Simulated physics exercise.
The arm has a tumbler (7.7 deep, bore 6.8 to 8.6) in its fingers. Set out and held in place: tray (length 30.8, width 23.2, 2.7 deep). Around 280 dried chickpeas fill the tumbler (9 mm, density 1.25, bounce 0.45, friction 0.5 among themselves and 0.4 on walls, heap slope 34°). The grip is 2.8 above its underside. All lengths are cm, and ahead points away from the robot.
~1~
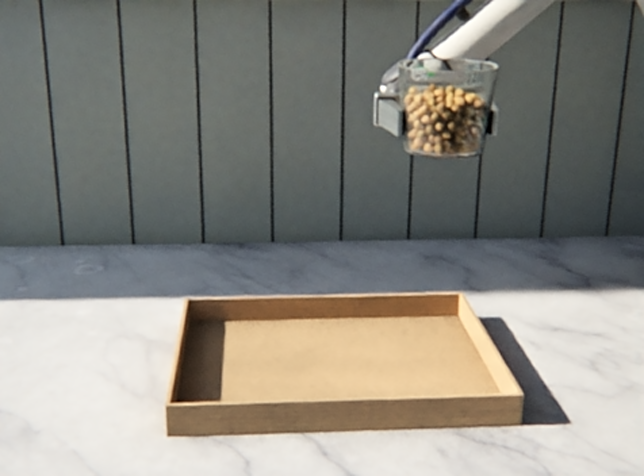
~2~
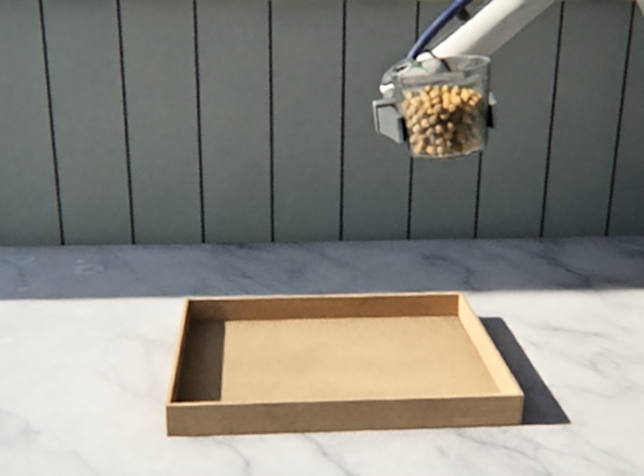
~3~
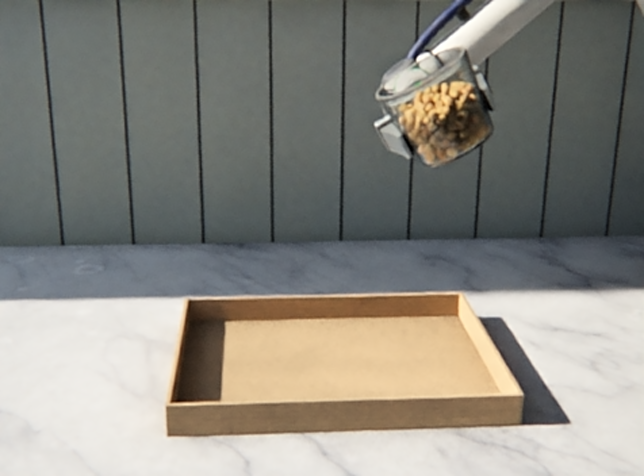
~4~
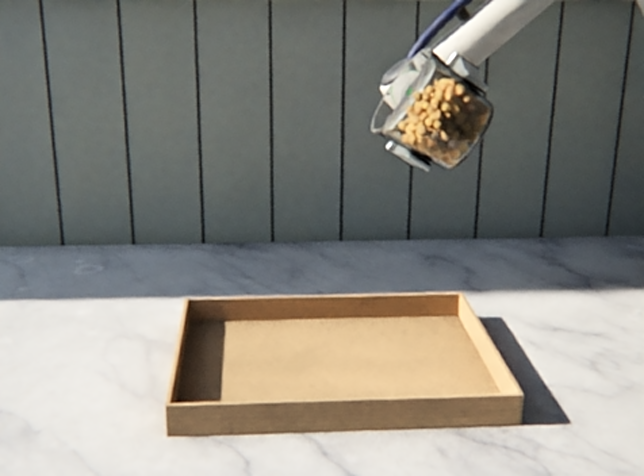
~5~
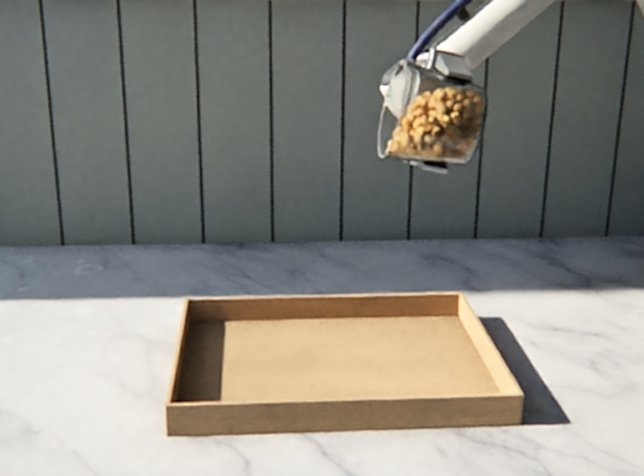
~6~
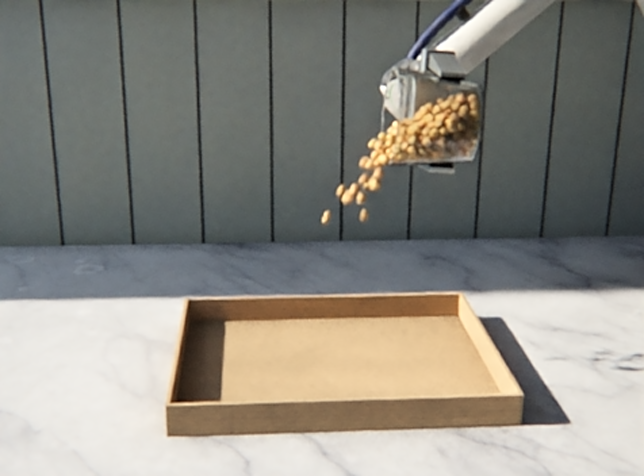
In the video, a robotic arm holding a clear tumbler of dried chickpeas above a shallow wooden tray on a marble surface gradually tilts it to the left until it is nearly sideways, and some chickpeas tumble out over the rim.
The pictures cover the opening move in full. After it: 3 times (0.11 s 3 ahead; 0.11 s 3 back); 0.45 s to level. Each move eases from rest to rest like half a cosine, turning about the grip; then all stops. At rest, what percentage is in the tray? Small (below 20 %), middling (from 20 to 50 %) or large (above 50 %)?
Answer: Large; above 50 % of the dried chickpeas finish in the tray.
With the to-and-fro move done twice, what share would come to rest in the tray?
In that case some 80 per cent.
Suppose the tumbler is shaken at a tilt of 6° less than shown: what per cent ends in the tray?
About 80 per cent.
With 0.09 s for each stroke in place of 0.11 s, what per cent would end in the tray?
Then about 95 per cent.
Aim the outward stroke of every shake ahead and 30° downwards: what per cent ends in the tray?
Some 75 per cent.
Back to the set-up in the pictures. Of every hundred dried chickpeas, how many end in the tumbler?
About 10 per cent.
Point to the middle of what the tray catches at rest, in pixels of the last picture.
Near (283, 362).
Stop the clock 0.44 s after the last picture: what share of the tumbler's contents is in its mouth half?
Roughly 85 per cent.
Then, 0.44 s later, tilted 86° forward, highest piece 23 above the table; 164 in the tray, 67 in the tumbler, 46 in flight or on a rim.
Then, 0.89 s later, tilted 42° forward, highest piece 26 above the table; 248 in the tray, 26 in the tumbler, 2 on the table or floor, 1 in flight or on a rim.
Then, 1.31 s later, level, highest piece 25 above the table; 249 in the tray, 26 in the tumbler, 2 on the table or floor.
Then, 2.36 s later, level, highest piece 25 above the table; 249 in the tray, 26 in the tumbler, 2 on the table or floor.
At rest, 249 in the tray, 26 in the tumbler, 2 on the table or floor. That is 90 % in the tray.
